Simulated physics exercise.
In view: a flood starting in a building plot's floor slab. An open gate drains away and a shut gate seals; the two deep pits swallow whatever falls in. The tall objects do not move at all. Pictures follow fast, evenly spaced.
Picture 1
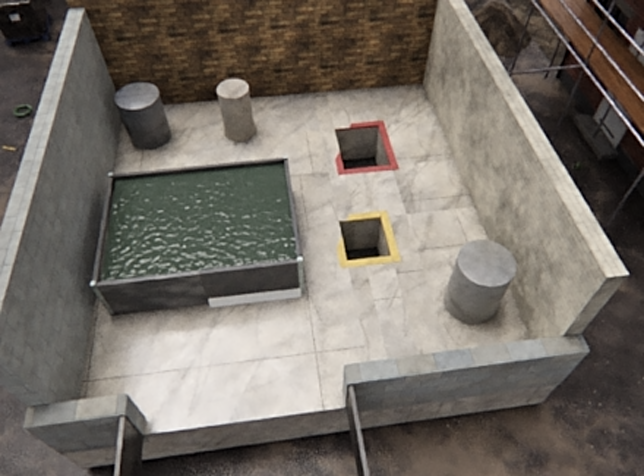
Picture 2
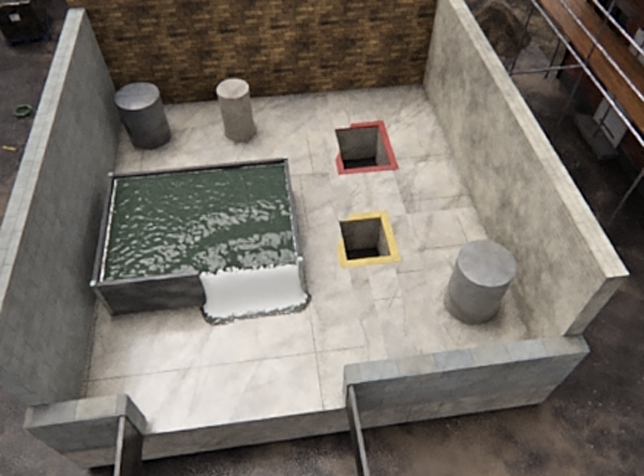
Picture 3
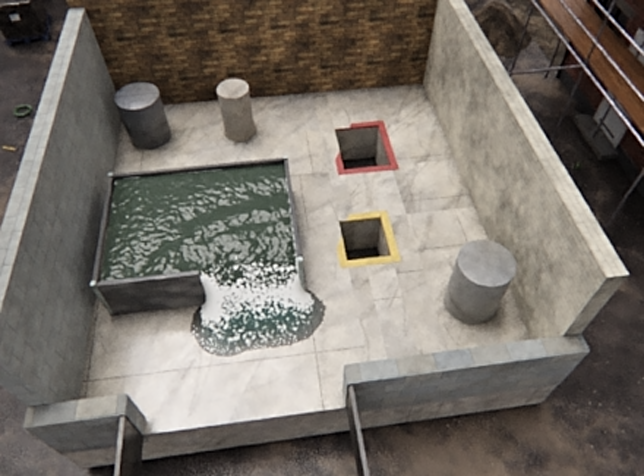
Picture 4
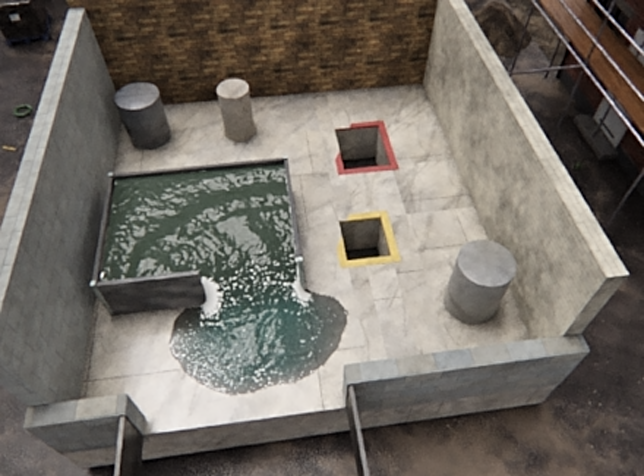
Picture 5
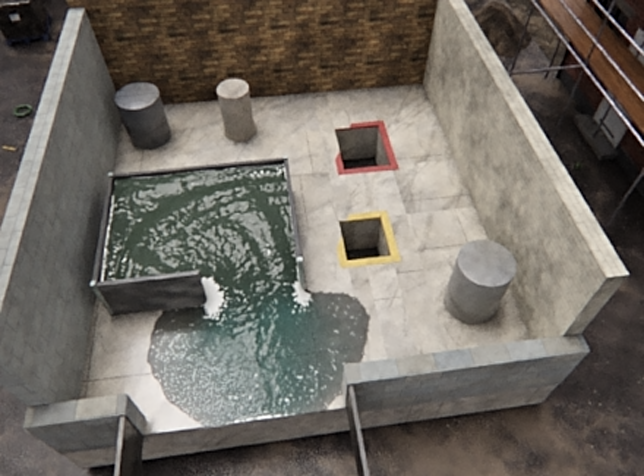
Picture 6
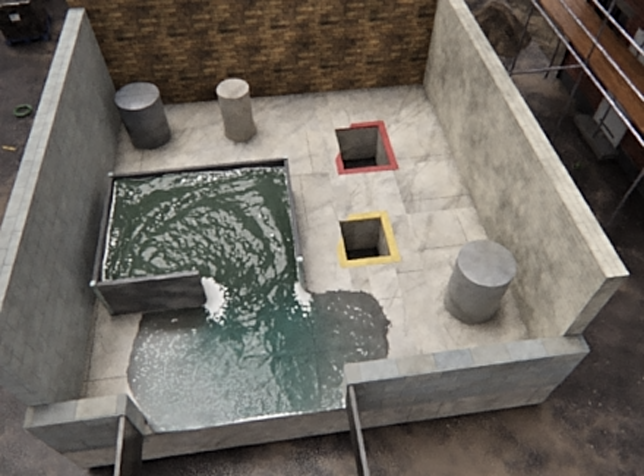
The clip shows a walled plot with still green water in a dark tank, cylindrical pillars and two square floor openings, edged red and yellow; water then pours from the tank's front right side and spreads across the pale floor.
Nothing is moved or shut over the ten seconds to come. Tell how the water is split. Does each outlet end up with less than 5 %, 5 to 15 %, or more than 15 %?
As I see it, the gate passes fifteen per cent. The red pit fails to reach five per cent. The yellow pit fails to reach five per cent.
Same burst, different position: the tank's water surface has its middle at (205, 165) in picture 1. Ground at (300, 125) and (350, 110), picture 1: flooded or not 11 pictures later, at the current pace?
Outcome, point 1 then point 2: Unwetted / unwetted.
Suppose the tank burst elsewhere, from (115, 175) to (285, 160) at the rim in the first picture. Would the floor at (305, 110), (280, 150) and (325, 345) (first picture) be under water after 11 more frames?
First spot submerged, second spot submerged, third spot spared.
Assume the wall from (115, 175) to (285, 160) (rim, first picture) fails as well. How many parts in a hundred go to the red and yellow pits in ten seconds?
Red 30 %, yellow 4 %.
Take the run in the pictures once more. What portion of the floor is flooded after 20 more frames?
Some 30 per cent.
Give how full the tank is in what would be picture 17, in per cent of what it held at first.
56 percent or so.
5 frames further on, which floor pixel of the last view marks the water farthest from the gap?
Roughly at (495, 368).
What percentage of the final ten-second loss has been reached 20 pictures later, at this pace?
Somewhere around 55 per cent, I'd say.
A moment on, water covers 20 % of the floor; the gate 11 %, the red pit 0 %, the yellow pit 0 %.
Next, water covers 20 % of the floor; the gate 24 %, the red pit 0 %, the yellow pit 0 %.
Then, water covers 30 % of the floor; the gate 39 %, the red pit 0 %, the yellow pit 0 %.
Later, water covers 50 % of the floor; the gate 54 %, the red pit 1 %, the yellow pit 1 %.
In the end, water covers 60 % of the floor; the gate 65 %, the red pit 3 %, the yellow pit 2 %.
